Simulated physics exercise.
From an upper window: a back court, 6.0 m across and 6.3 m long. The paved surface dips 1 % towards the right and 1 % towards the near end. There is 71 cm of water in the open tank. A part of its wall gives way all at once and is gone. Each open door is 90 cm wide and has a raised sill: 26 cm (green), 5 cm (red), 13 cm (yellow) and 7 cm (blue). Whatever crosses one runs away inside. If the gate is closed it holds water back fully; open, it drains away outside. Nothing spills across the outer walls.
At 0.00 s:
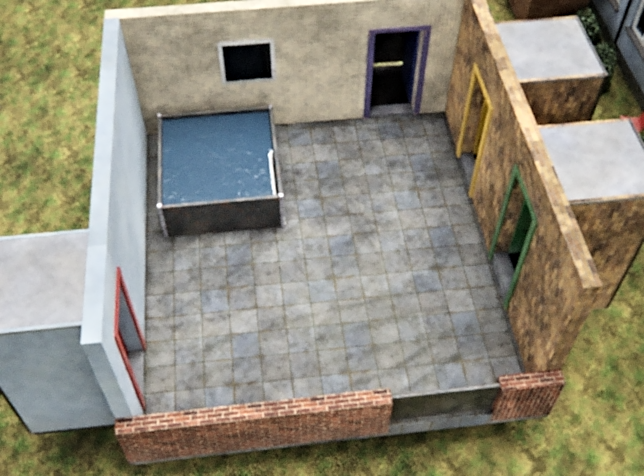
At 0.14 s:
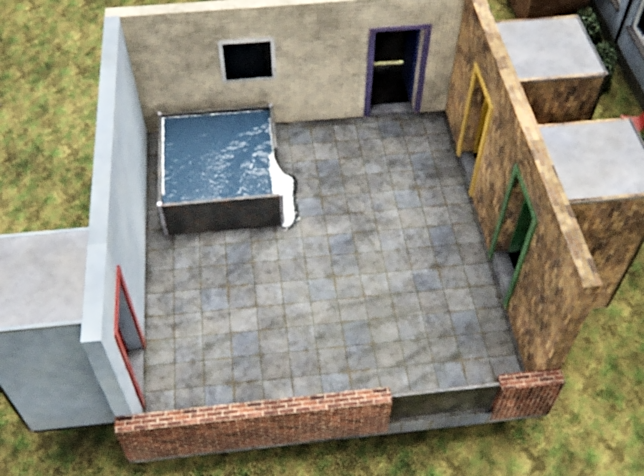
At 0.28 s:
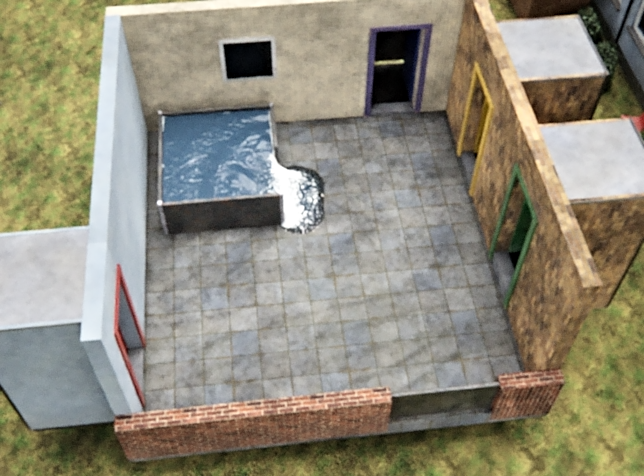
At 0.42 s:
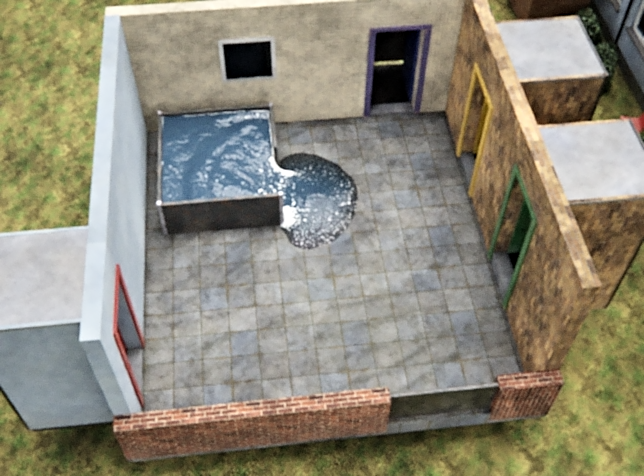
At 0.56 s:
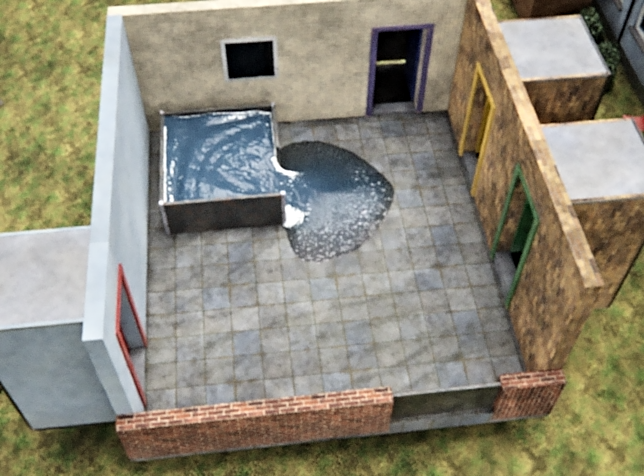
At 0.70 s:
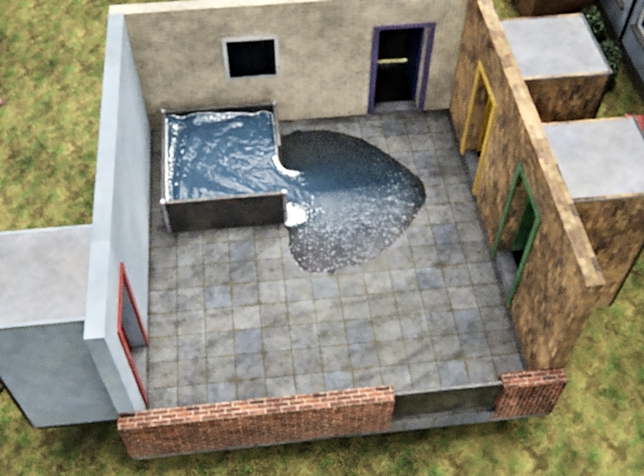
Water pours from the right side of an open tank and spreads rightward across grey paving.
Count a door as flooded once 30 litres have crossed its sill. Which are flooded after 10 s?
Within that time: At the green door it does not reach the limit; at the red door it goes over the limit; at the yellow door it goes over the limit; at the blue door it goes over the limit.
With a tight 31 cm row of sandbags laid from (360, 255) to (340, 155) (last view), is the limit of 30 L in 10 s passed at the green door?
Then: Green under.
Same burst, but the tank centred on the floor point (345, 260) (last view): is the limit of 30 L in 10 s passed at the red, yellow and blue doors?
Then: Red over, yellow under, blue above.
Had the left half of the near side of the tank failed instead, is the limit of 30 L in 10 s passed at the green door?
Then: Green under.
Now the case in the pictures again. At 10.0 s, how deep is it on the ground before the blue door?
Some 5.5 cm.
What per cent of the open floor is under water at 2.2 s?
Some 50 per cent of it.
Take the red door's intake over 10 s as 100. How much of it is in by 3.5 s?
About 0 per cent.
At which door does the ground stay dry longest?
Last comes the red one.
After 1.4 s water covers 40 % of the floor and is deepest (41 cm) near (290, 204); green door not reached, red door not reached, yellow door 21 cm at the sill, 13 L in, blue door 5 cm at the sill, 0 L in.
After 2.2 s water covers 50 % of the floor and is deepest (32 cm) near (471, 212); green door 24 cm at the sill, 0 L in, red door not reached, yellow door 31 cm at the sill, 81 L in, blue door 6 cm at the sill, 0 L in.
After 3.5 s water covers 50 % of the floor and is deepest (31 cm) near (524, 394); green door 16 cm at the sill, 0 L in, red door not reached, yellow door 22 cm at the sill, 162 L in, blue door 15 cm at the sill, 21 L in.
After 6.0 s water covers 85 % of the floor and is deepest (22 cm) near (524, 394); green door 12 cm at the sill, 0 L in, red door 11 cm at the sill, 6 L in, yellow door 16 cm at the sill, 204 L in, blue door 11 cm at the sill, 58 L in.
After 10.0 s water covers 95 % of the floor and is deepest (16 cm) near (524, 394); green door 13 cm at the sill, 0 L in, red door 11 cm at the sill, 81 L in, yellow door 8 cm at the sill, 209 L in, blue door 5 cm at the sill, 68 L in.
